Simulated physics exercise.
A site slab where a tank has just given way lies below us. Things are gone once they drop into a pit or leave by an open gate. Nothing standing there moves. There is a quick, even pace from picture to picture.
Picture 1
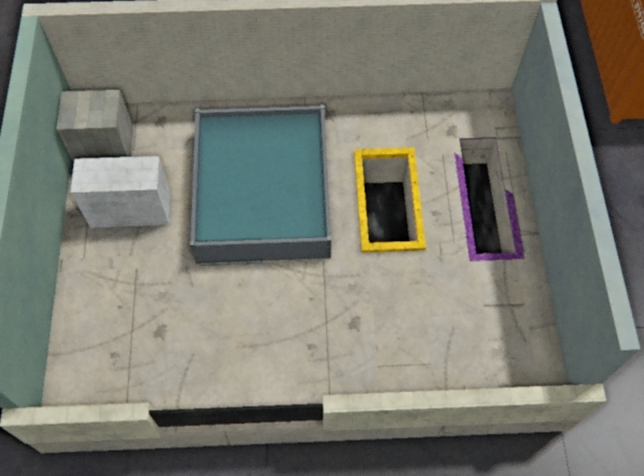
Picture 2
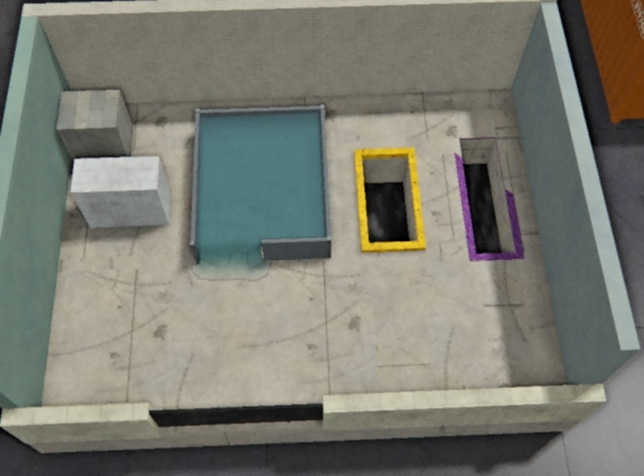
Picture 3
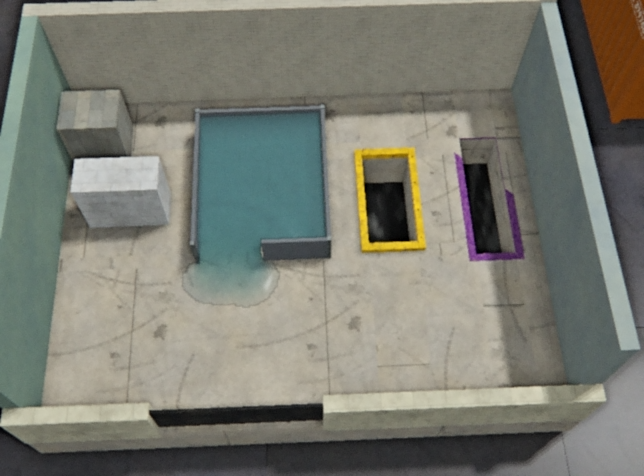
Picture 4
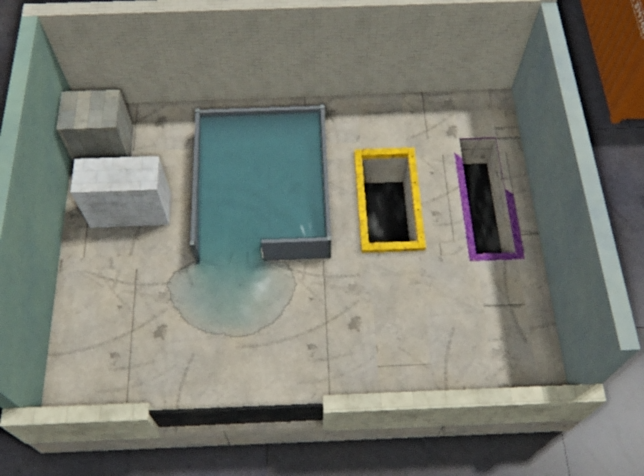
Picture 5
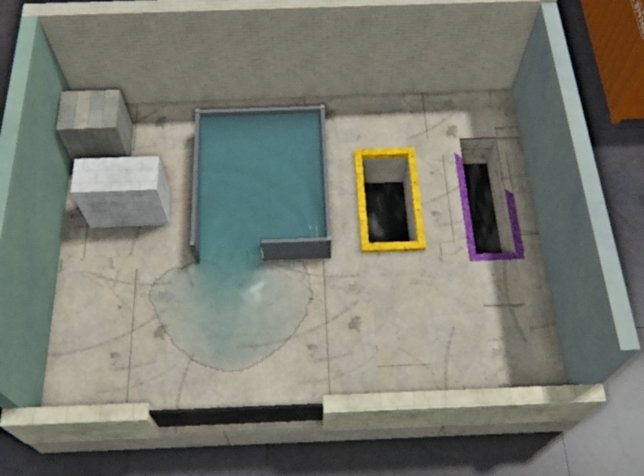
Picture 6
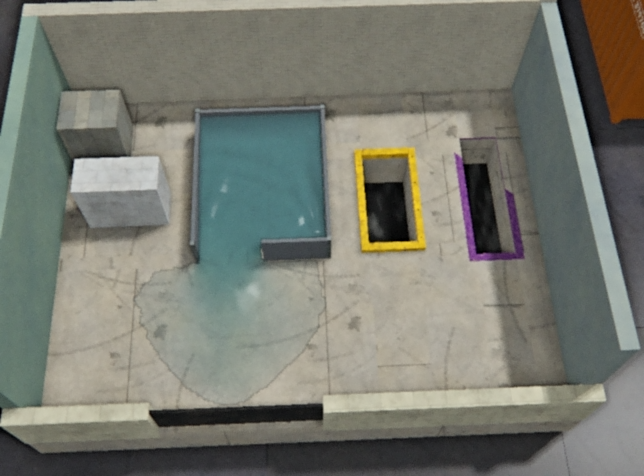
Walled concrete slab with teal water pouring from a broken gap in a tank's near side, spreading in a widening puddle.
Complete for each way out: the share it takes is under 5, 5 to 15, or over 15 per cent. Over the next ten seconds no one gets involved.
Completed: For the gate it is under 5 per cent; for the purple pit it is 5 to 15 per cent; for the yellow pit it is under 5 per cent.
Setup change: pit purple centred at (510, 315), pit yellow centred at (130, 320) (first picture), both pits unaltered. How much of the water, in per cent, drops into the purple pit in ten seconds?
Share, purple pit, approx.: 20 in a hundred.
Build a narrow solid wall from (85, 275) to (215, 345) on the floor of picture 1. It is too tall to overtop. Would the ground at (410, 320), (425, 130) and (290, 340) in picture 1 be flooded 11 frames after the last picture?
In that order: Clear, dry, flooded.
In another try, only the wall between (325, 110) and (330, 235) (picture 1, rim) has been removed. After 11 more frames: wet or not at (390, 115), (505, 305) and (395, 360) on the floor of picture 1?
Listed in order, they come out sitting in a pool, sitting in a pool and sitting in a pool.
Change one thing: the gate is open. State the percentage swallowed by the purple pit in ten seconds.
That comes to 0 in a hundred for purple.
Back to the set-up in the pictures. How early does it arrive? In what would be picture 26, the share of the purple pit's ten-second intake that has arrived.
That share would be near 0 %.
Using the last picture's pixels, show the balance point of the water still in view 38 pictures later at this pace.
Roughly (238, 277) in the last picture.
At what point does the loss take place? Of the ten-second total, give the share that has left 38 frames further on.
My reading is near 20 per cent.
A moment on, water covers 20 % of the floor; the gate 0 %, the purple pit 0 %, the yellow pit 0 %.
Next, water covers 25 % of the floor; the gate 0 %, the purple pit 0 %, the yellow pit 0 %.
Then, water covers 45 % of the floor; the gate 0 %, the purple pit 0 %, the yellow pit 0 %.
Later, water covers 70 % of the floor; the gate 0 %, the purple pit 2 %, the yellow pit 0 %.
In the end, water covers 85 % of the floor; the gate 0 %, the purple pit 7 %, the yellow pit 0 %.
